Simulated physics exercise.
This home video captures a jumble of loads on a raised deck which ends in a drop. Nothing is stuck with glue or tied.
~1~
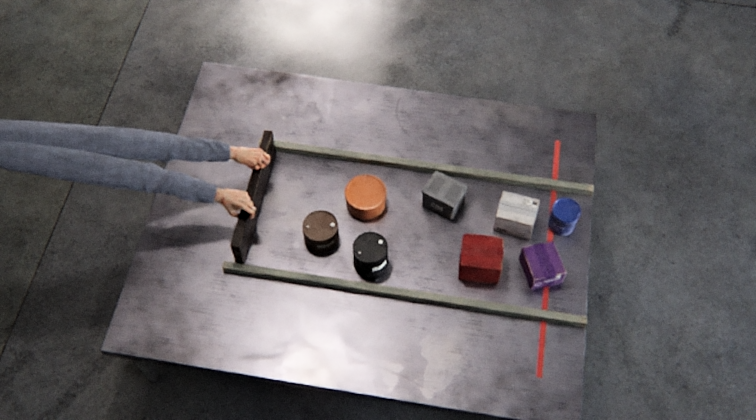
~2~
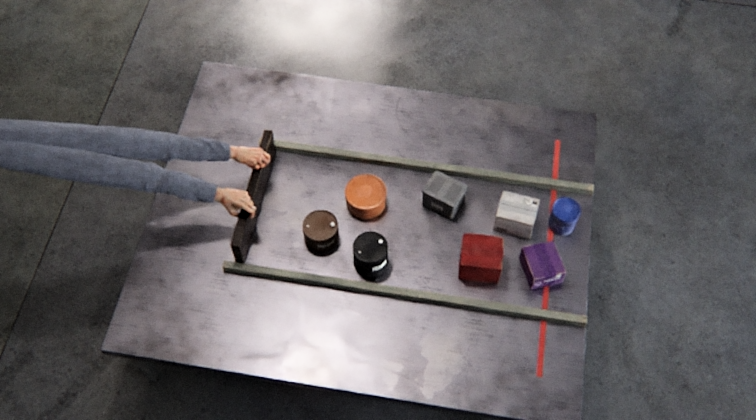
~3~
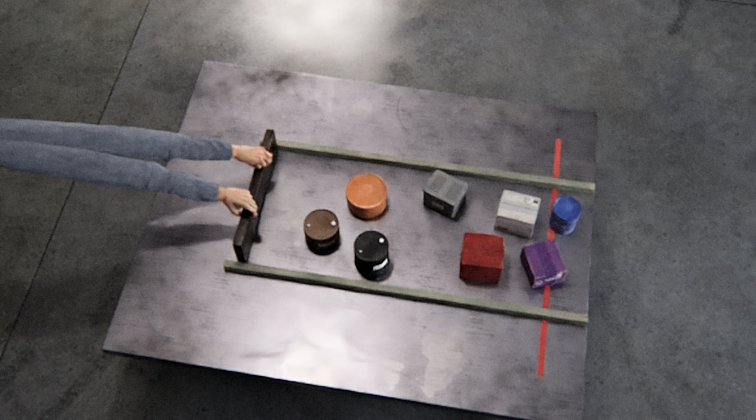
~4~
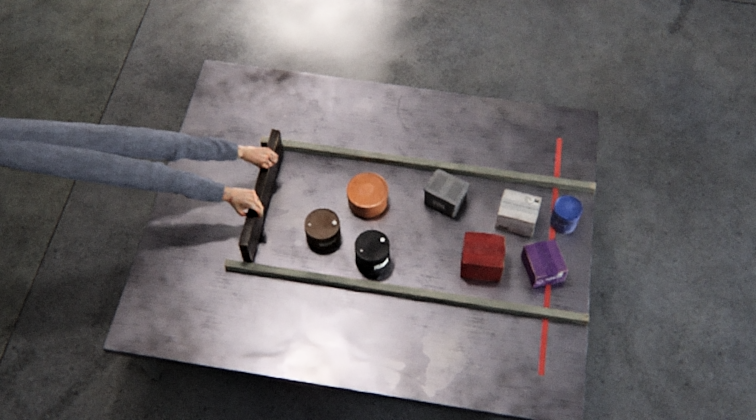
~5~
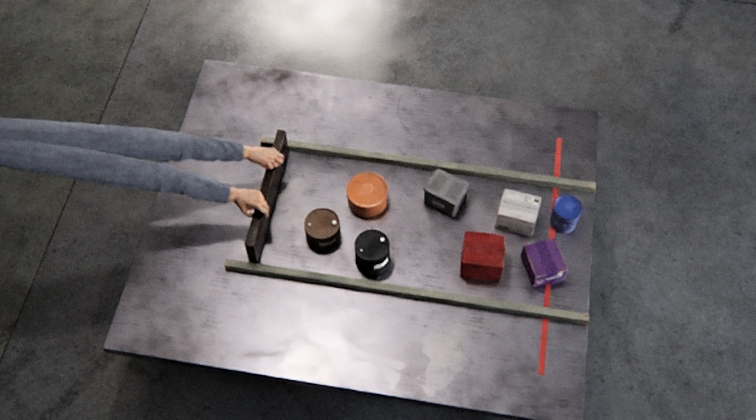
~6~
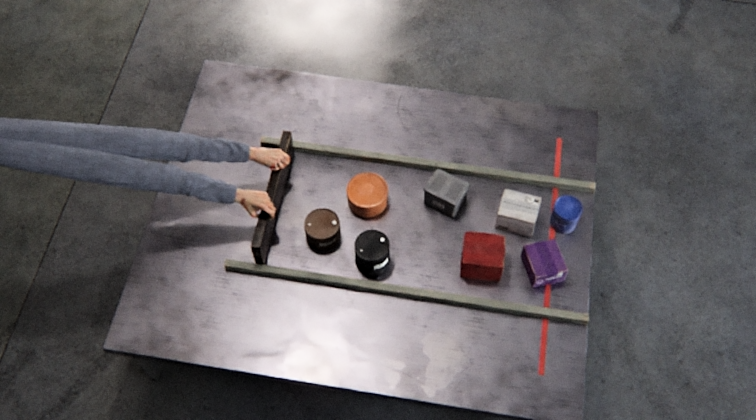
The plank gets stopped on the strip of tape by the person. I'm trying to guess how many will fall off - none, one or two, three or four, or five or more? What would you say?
Looks to me like the count going over is upwards of four.
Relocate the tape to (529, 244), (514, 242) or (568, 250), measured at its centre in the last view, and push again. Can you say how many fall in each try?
Try 1: 3; try 2: 2; try 3: 5.
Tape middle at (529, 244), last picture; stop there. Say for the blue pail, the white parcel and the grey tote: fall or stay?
In the end the blue pail drops, the white parcel drops and the grey tote keeps its place.
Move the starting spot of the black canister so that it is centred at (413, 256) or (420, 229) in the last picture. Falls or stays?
Result, in order: It is safe; it leaves the top.
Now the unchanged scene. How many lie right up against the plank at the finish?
So the total is 3.
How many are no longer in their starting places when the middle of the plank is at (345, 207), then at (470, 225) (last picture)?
It comes to 3 for the first spot, 8 for the other.
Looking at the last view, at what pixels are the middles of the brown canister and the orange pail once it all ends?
In order, first (569, 261), then (575, 228).
Soon after, none off yet; blue pail at rest near (566, 215); purple parcel at rest near (544, 263); white parcel at rest near (518, 213).
Then, none off yet; blue pail at rest near (566, 215); purple parcel at rest near (544, 263); white parcel moved a little near (524, 213).
Further on, none off yet; blue pail moved about its own width near (589, 219); purple parcel moved about its own width near (590, 271); white parcel moved about its own width near (564, 234).
By the end, the number that fall off is five or more; fallen, grey tote, red box, white parcel, purple parcel and blue pail.
